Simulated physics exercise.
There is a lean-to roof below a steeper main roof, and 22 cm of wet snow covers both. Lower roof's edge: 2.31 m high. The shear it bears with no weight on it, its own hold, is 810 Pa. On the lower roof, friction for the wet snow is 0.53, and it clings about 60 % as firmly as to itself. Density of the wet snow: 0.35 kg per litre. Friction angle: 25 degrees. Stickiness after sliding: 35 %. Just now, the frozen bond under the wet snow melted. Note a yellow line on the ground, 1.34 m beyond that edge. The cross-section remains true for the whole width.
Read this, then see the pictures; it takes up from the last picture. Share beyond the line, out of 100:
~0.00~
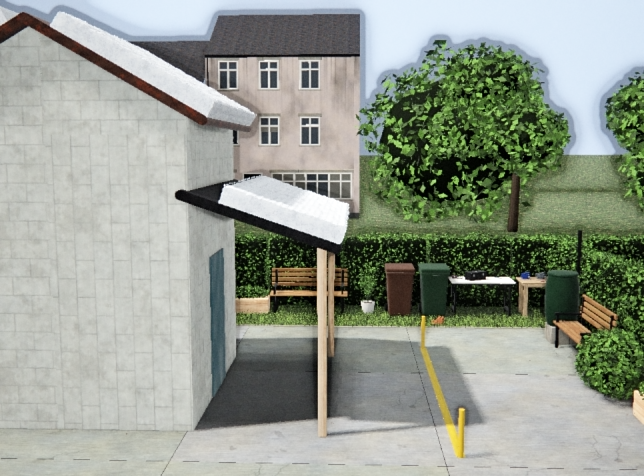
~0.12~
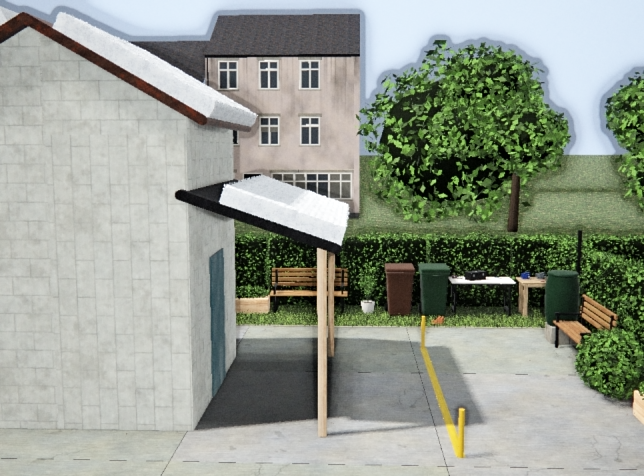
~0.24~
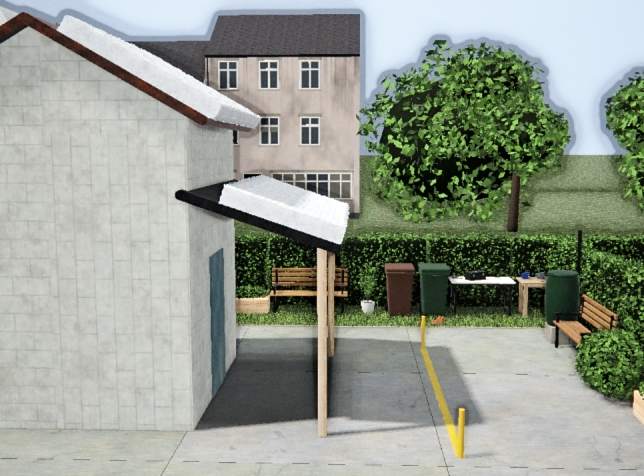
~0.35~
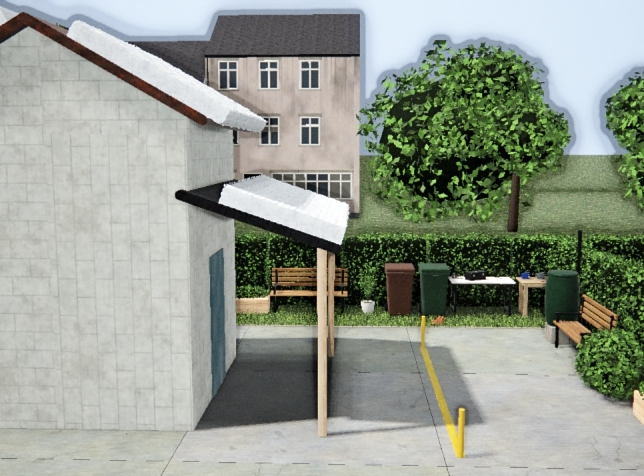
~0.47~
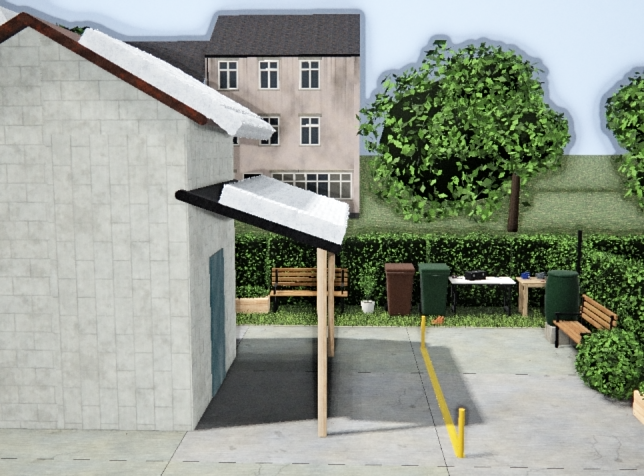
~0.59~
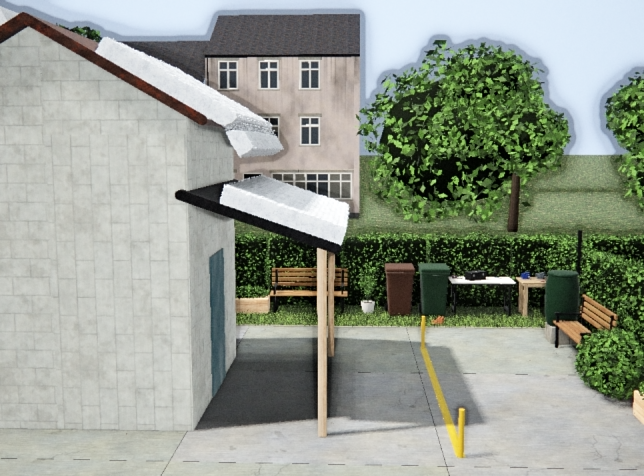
22 %.
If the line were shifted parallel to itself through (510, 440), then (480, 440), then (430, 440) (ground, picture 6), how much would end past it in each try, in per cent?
10 %, 16 %, 30 %.
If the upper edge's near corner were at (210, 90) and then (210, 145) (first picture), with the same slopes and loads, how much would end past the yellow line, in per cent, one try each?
First try 40 %, second try 6 %.
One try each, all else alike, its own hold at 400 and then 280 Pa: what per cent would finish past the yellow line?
In that order: 40 %, 45 %.
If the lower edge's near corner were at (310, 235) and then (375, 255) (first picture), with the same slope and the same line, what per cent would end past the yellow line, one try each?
Roughly 30 % and then 18 %.
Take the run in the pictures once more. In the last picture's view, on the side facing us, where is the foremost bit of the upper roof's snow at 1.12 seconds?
(335, 218), give or take.
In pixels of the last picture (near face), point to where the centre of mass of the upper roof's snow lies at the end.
Somewhere about (429, 404), I'd say.
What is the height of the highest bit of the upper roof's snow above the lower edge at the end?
It ends up some 0.7 m higher than the lower edge.
By 1.12 s, none is below the lower edge and 0 % is past the line.
By 1.75 s, 36 % is below the lower edge and 0 % is past the line.
By 2.37 s, 60 % is below the lower edge and 22 % is past the line.
By 3.00 s, 60 % is below the lower edge and 22 % is past the line.
By 3.30 s, at the end, 60 % is below the lower edge and 22 % is past the line.
